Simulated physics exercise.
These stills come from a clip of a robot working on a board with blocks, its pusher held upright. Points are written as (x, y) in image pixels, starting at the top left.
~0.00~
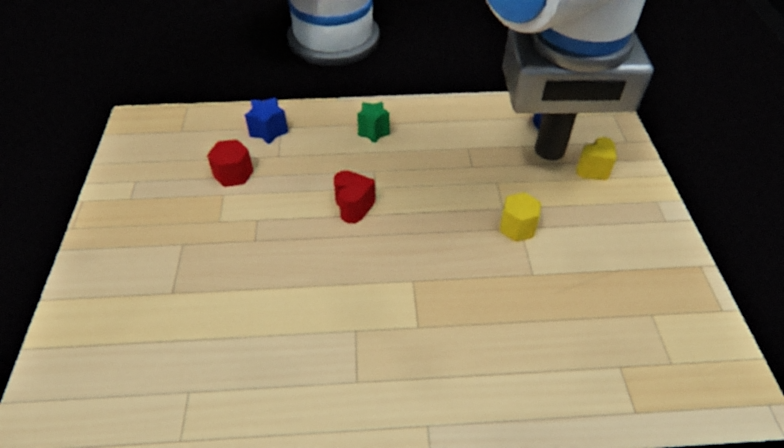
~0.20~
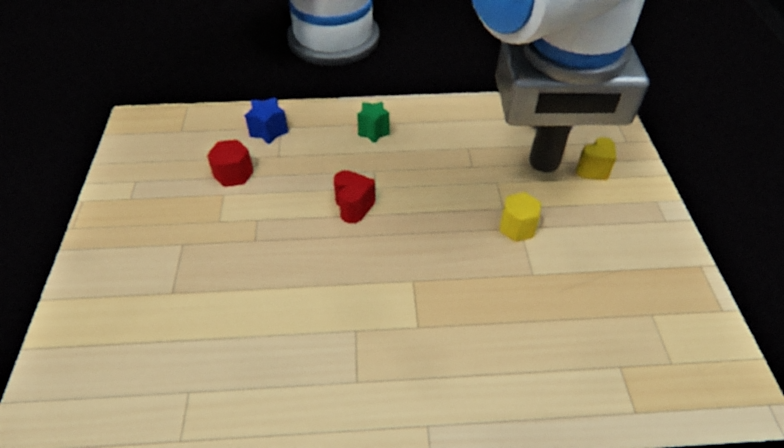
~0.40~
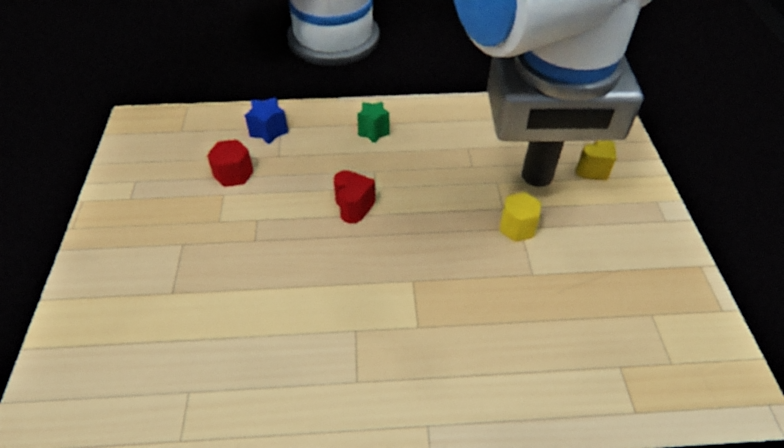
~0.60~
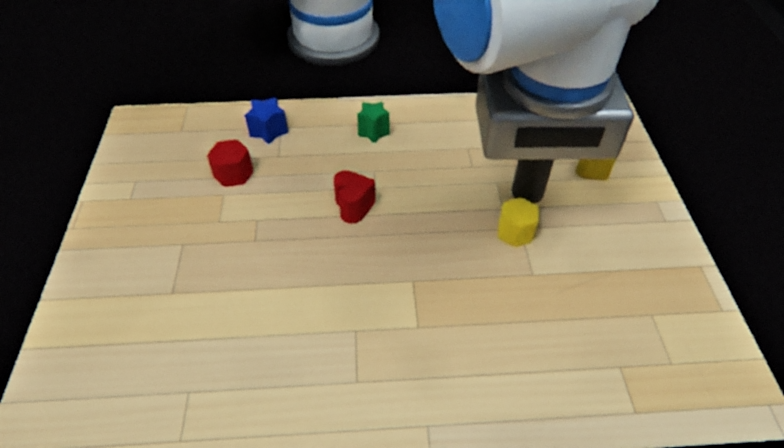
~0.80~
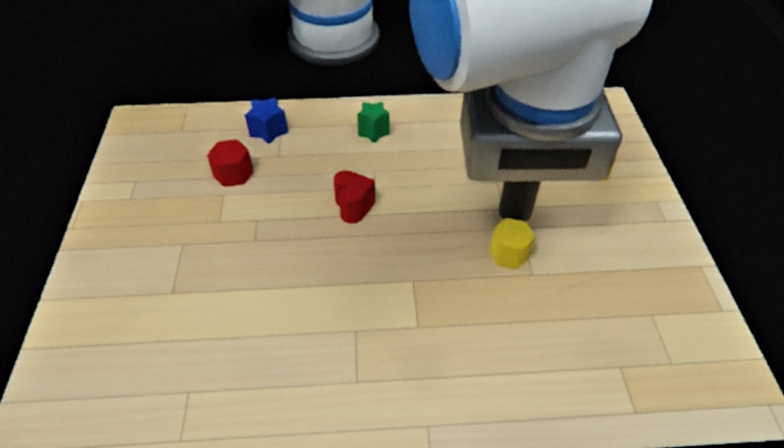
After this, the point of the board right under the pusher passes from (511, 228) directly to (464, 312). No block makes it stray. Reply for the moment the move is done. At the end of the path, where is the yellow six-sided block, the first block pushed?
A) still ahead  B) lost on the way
That would be B.
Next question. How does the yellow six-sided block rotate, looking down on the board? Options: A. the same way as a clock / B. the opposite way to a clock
My answer is option B.
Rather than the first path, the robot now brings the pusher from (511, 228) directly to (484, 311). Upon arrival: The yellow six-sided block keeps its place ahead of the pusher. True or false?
This is true.
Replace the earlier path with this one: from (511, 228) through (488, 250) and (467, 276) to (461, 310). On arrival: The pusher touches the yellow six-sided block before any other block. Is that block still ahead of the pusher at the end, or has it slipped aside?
Beside or behind it.
The first path, step by step. One third of the way, pusher (500, 239); yellow six-sided block (508, 262), turned 25° anticlockwise.
Two thirds of the way, pusher (485, 267); yellow six-sided block (508, 289), turned 50° anticlockwise.
At the end, pusher (467, 297); yellow six-sided block (510, 297), turned 75° anticlockwise.
